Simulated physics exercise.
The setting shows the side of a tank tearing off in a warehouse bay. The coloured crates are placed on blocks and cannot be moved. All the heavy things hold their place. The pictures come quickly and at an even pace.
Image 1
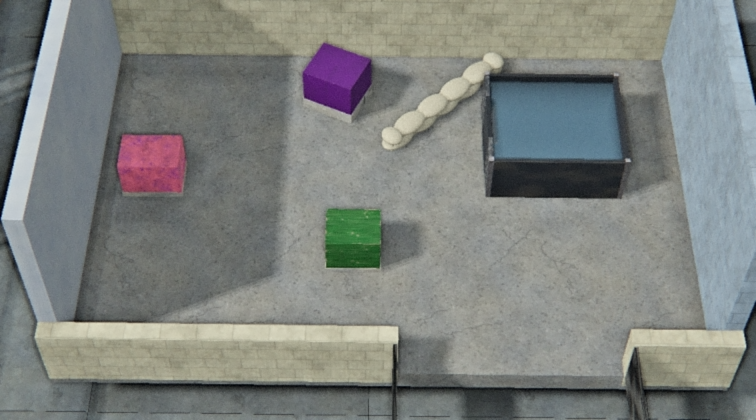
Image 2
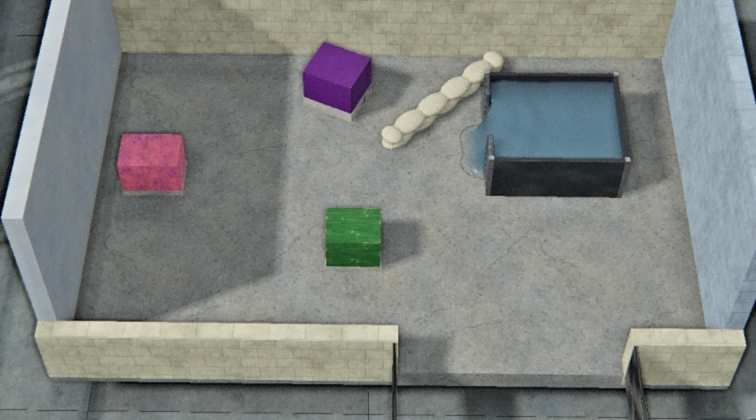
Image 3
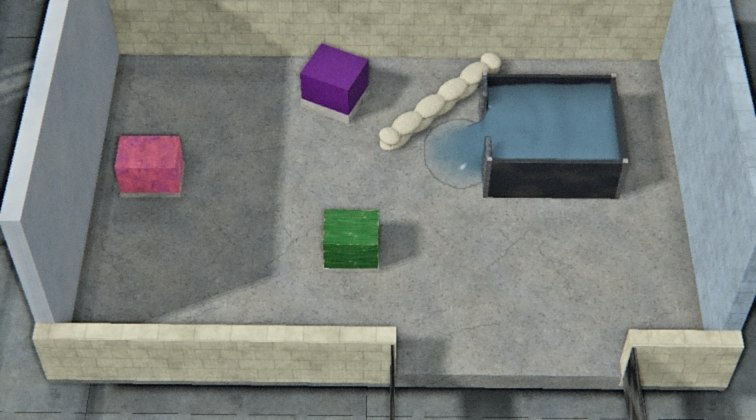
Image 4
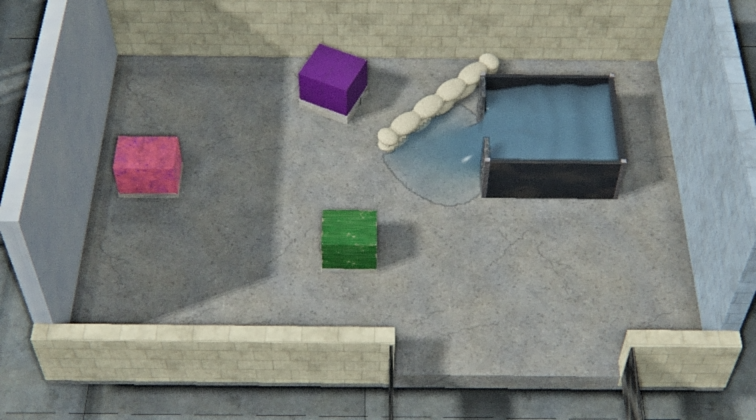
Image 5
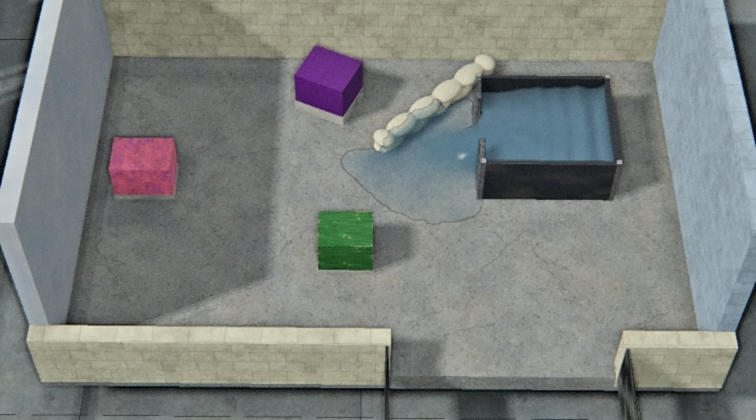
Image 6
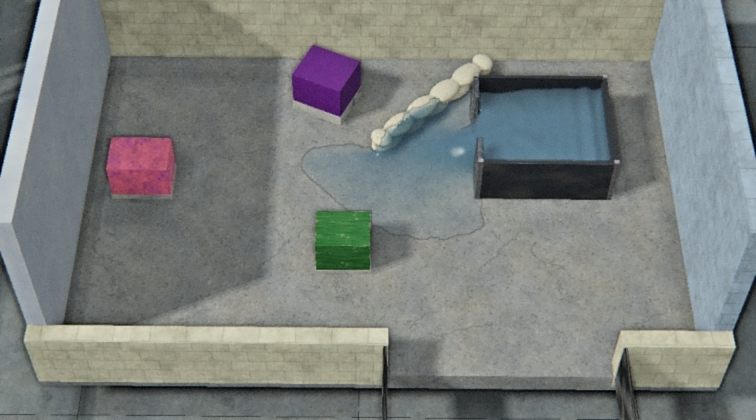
Water pours from the open tank and spreads left across the floor past a pale barrier.
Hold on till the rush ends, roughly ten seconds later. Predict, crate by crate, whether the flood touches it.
Result: The purple crate is out of reach of the water; the green crate is within reach of the water; the pink crate is within reach of the water.
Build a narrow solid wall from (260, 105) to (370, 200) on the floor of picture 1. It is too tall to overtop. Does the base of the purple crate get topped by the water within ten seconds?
As I see it, the purple one gets reached.
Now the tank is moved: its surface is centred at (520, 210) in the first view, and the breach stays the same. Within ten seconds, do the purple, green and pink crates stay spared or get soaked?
Taking each in turn, the purple one is left untouched, the green one gets flooded and the pink one gets flooded.
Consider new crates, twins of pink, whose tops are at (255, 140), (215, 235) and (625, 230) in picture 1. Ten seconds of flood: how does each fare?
Taken as listed, number one does get flooded, number two does get flooded and number three never gets reached.
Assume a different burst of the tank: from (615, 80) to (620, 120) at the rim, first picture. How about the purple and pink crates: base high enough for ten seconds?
Purple is safe, pink remains dry.
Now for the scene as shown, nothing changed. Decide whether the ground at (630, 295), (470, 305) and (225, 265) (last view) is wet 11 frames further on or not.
Going through them one by one, the first is spared, the second spared and the third waterlogged.
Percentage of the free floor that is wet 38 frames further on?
I'd say 65 per cent.
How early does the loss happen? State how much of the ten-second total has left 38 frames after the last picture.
My figure: 50 percent.
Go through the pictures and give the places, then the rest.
In the first picture, still water in the open tank at (555, 121).
In the second picture, water pours out at (489, 141) and has run to (475, 173).
In the third picture, the front is at (431, 162), out from the gap at (486, 143).
In the fourth picture, the front is at (387, 155), out from the gap at (484, 144).
In the fifth picture, the front is at (350, 166), out from the gap at (480, 144).
In the sixth picture, the front is at (310, 168), out from the gap at (478, 143).
A moment on, water covers 20 % of the floor; the purple crate water round its plinth, the green crate water round its plinth, the pink crate water round its plinth.
Next, water covers 40 % of the floor; the purple crate water round its plinth, the green crate water round its plinth, the pink crate water round its plinth.
Then, water covers 50 % of the floor; the purple crate water round its plinth, the green crate water round its plinth, the pink crate water round its plinth.
Later, water covers 65 % of the floor; the purple crate water round its plinth, the green crate water round its plinth, the pink crate water round its plinth.
In the end, water covers 95 % of the floor; the purple crate stayed above the water, the green crate was topped, the pink crate was topped.
